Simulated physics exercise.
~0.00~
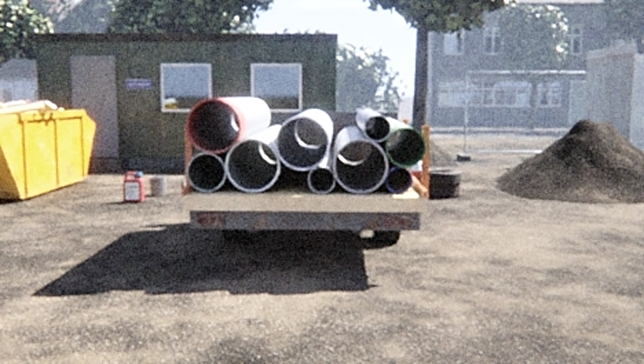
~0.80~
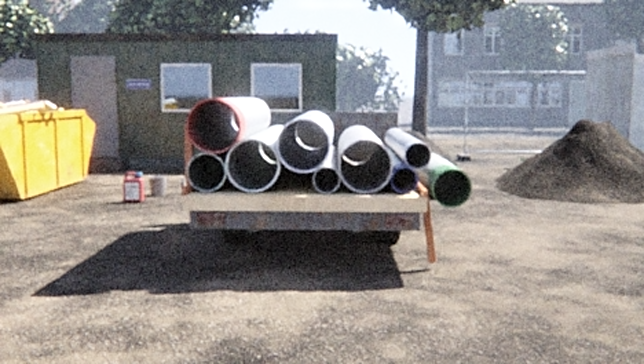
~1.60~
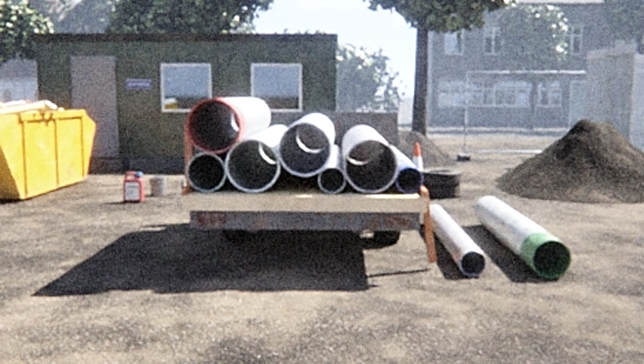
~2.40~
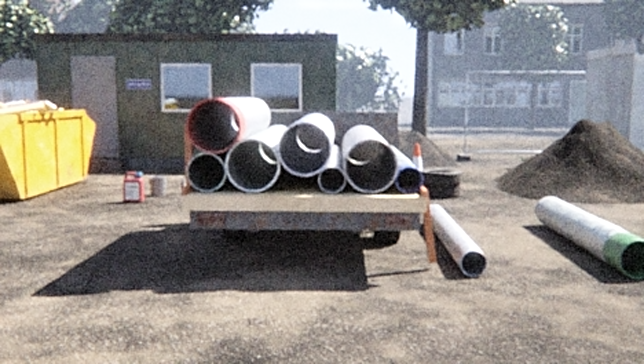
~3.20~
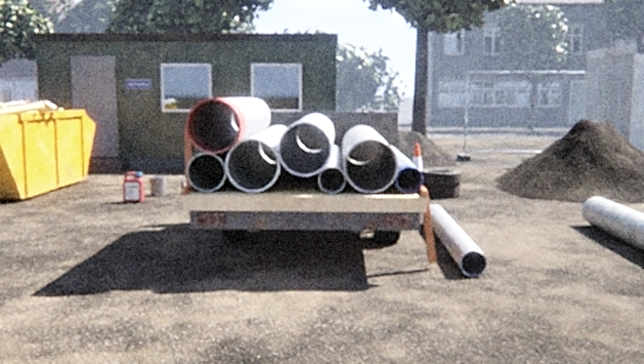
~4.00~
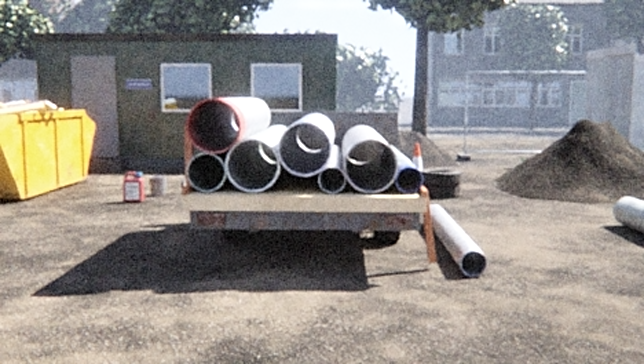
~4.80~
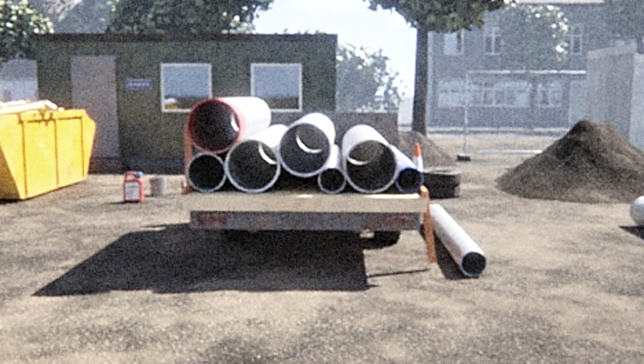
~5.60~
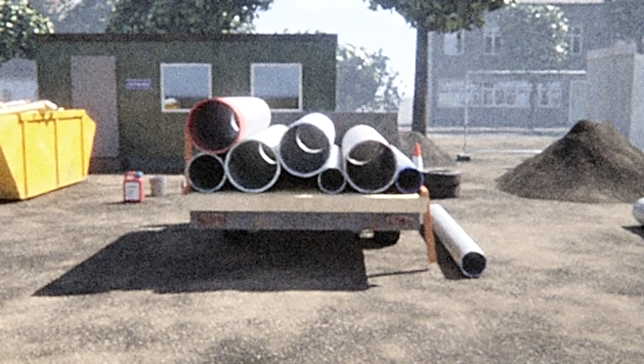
To begin with, hollow pipes lie piled on a low, flat trailer in a dirt yard, a red-rimmed one resting on others at the left and a green-ended one at the right. The posts on the right side give way and swing down, and the green-ended pipe drops over that edge. A narrower plain pipe follows it to the ground and stops beside the trailer. The green-ended pipe rolls away to the right, slowing as it goes. Finally, only a sliver of it shows at the far right, while the red-rimmed pipe and the others remain on the deck.
